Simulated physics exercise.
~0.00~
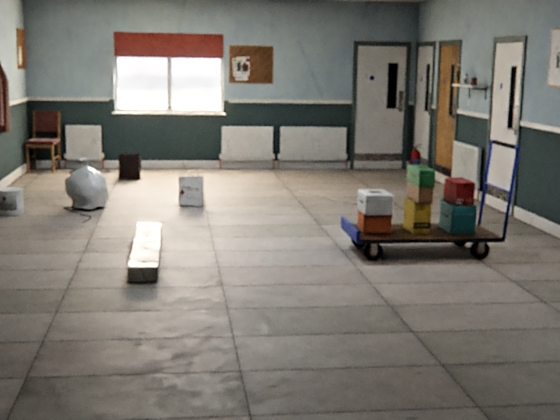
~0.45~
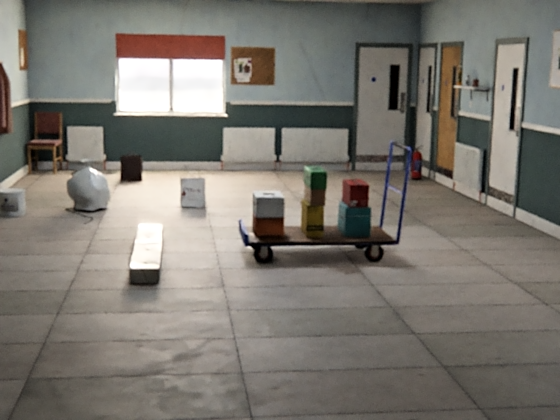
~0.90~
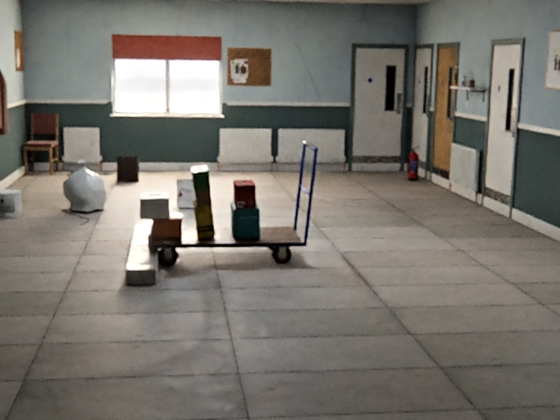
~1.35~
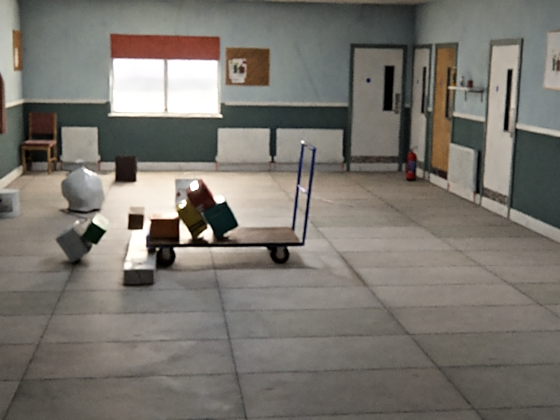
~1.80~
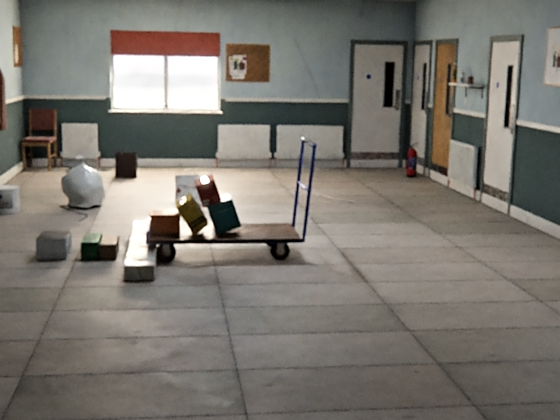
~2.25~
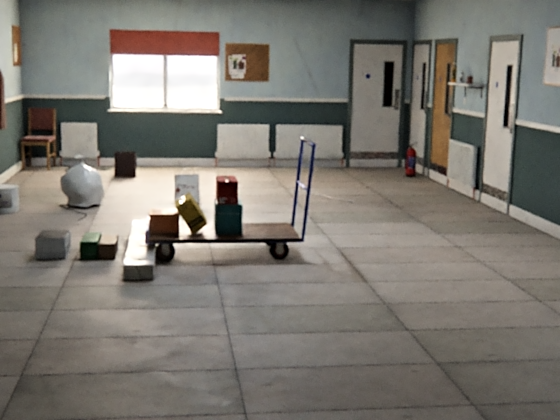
Stock cart rolling left into a kerb and stopping dead, three boxes tumbling off the front while four stay on the platform.
